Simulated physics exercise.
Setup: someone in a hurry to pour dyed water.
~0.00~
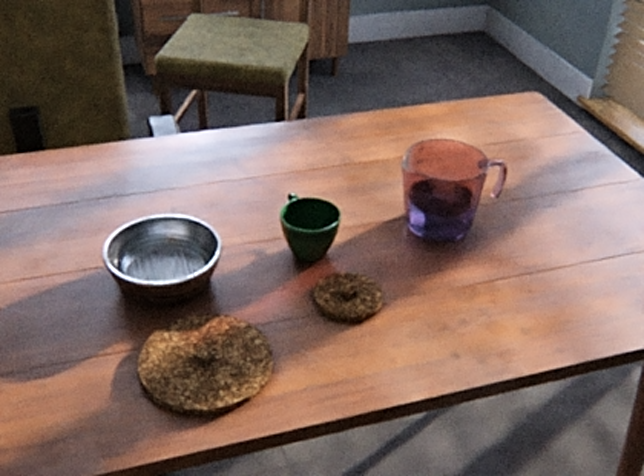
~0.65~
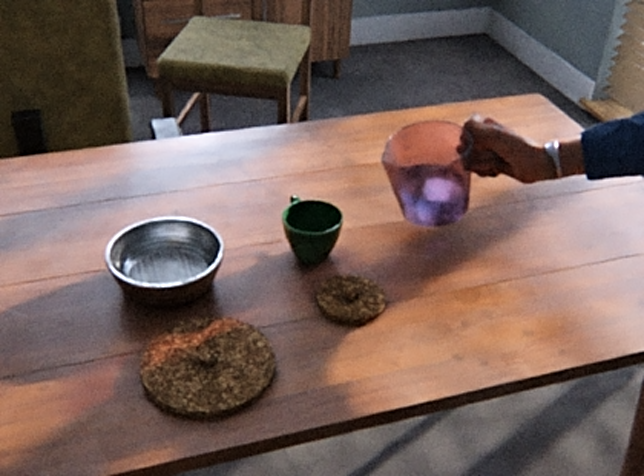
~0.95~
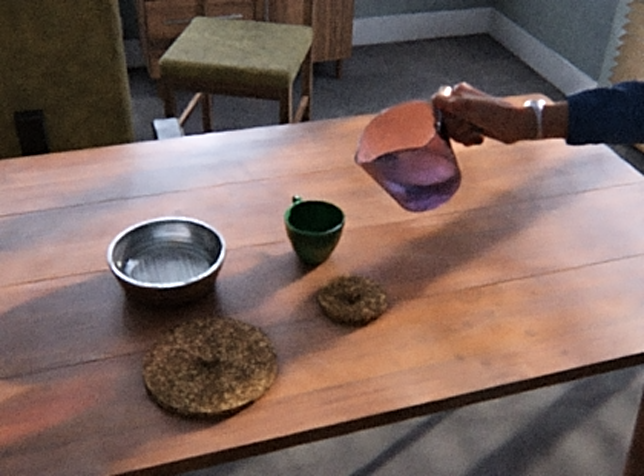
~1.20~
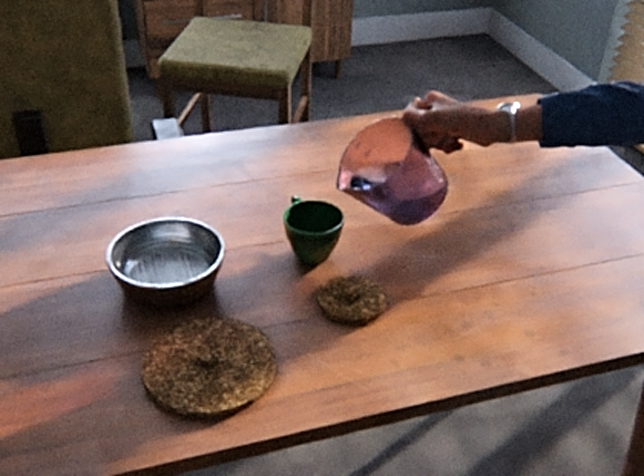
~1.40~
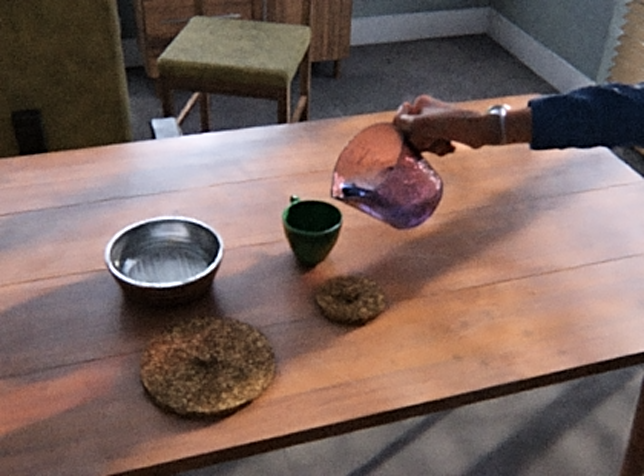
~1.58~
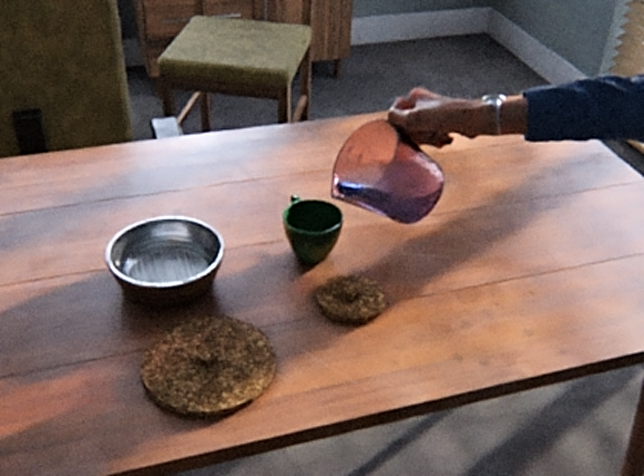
A hand lifting a clear measuring jug of purple liquid from a wooden table and tilting it leftward near a green cup.
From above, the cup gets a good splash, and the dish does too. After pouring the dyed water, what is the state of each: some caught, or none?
Dish: Some caught; cup: Some caught.
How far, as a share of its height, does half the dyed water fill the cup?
I'd put it at some 75 per cent.
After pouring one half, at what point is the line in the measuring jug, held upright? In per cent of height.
I'd put it near 20 percent.
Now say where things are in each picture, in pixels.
In the first frame, all stand on the top; measuring jug (443, 190) about a third full; cup (310, 235) open; dish (165, 264) open.
In the second frame, the hand lifts the measuring jug; measuring jug about a third full, surface at (433, 181); cup (312, 237) open.
In the third frame, tilting; measuring jug (413, 158) tipped 30° with all of its load; dish (169, 267) open.
In the fourth frame, no stream yet; measuring jug (396, 174) tipped 40° with all of its load; cup (313, 238) open.
In the fifth frame, still nothing leaves it; measuring jug (390, 179) tipped 45° with all of its load; dish (167, 266) open.
In the sixth frame, on the point of pouring; measuring jug (390, 175) tipped 50° with all of its load; cup (313, 237) open; dish (168, 266) open.
After 2.3 s, the dyed water goes into the cup.
After 3.2 s, the dyed water goes into the dish.
After 4.6 s, the cup has its share inside; the dish has its share inside.
